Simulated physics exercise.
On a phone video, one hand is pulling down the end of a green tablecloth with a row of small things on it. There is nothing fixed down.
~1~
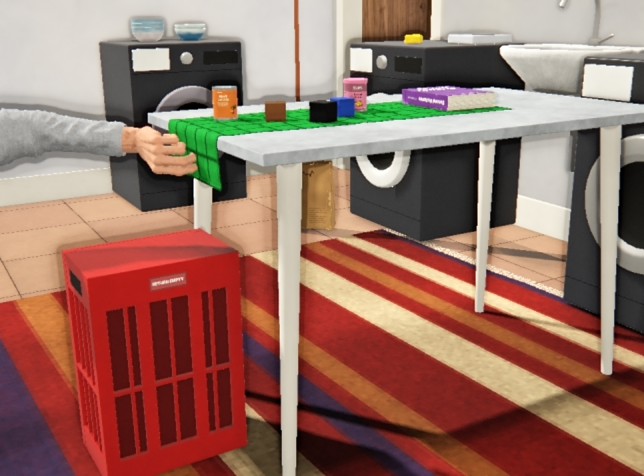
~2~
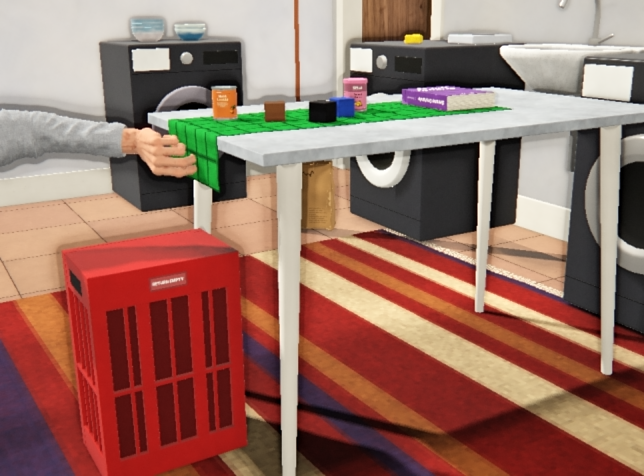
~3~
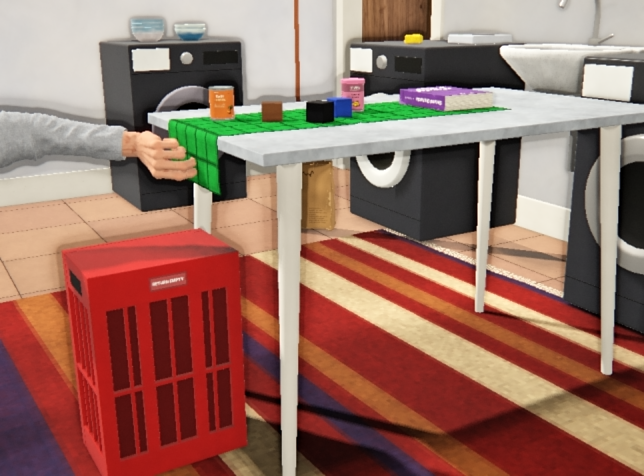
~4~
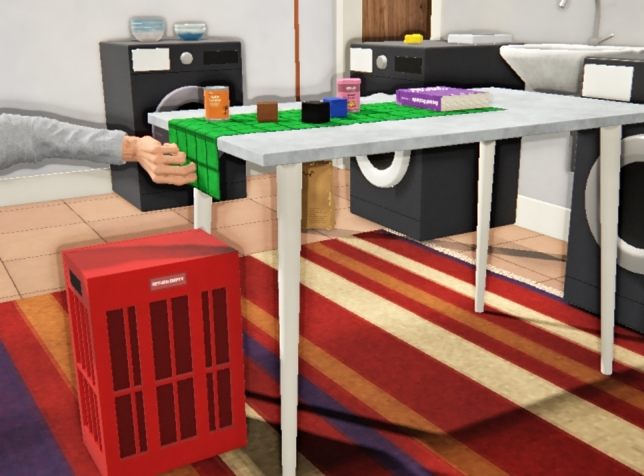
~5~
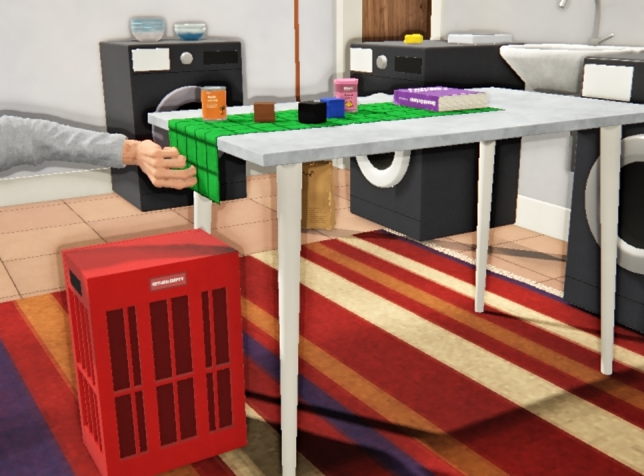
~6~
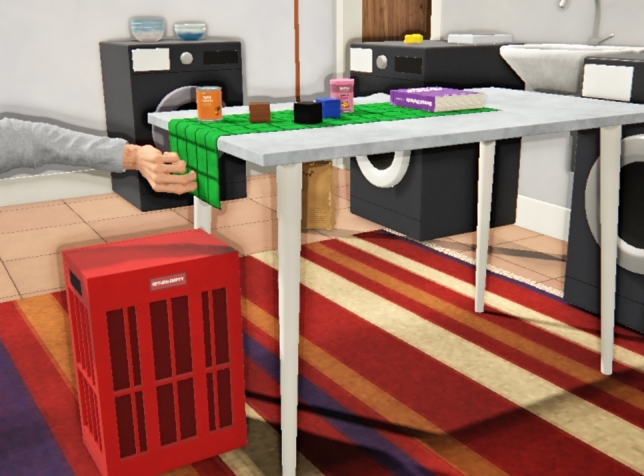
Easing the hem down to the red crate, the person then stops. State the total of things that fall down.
The total is one.
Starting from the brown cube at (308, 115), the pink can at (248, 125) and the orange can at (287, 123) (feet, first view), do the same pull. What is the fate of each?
Brown cube: Stays. Pink can: Goes. Orange can: Stays.
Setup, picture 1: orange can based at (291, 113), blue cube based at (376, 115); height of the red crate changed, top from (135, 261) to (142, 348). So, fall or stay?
Result: Orange can gone, blue cube still there.
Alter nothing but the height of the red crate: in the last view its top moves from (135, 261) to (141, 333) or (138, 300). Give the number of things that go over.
Totals 3, 2.
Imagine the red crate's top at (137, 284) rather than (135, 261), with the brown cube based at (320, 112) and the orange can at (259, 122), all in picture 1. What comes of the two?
As for the brown cube, it stays in place; as for the orange can, it leaves the top.
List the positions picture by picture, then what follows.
The first frame shows hem (221, 191); orange can (224, 87); brown cube (275, 102); black cube (323, 101); blue cube (342, 98); pink can (356, 79); top of the crate (135, 261).
The second frame shows hem (220, 192); orange can (224, 87).
The third frame shows hem (221, 196); brown cube (272, 102).
The fourth frame shows hem (220, 201); black cube (315, 102); top of the crate (135, 261).
The fifth frame shows hem (220, 205); blue cube (332, 99).
The sixth frame shows hem (221, 210); orange can (209, 88); brown cube (260, 103); black cube (308, 102); blue cube (328, 99); pink can (342, 80).
Soon after, hem near (195, 227); all still up.
After that, hem on the crate; orange can gone.
In the end, hem on the crate; orange can gone. The answer is one.
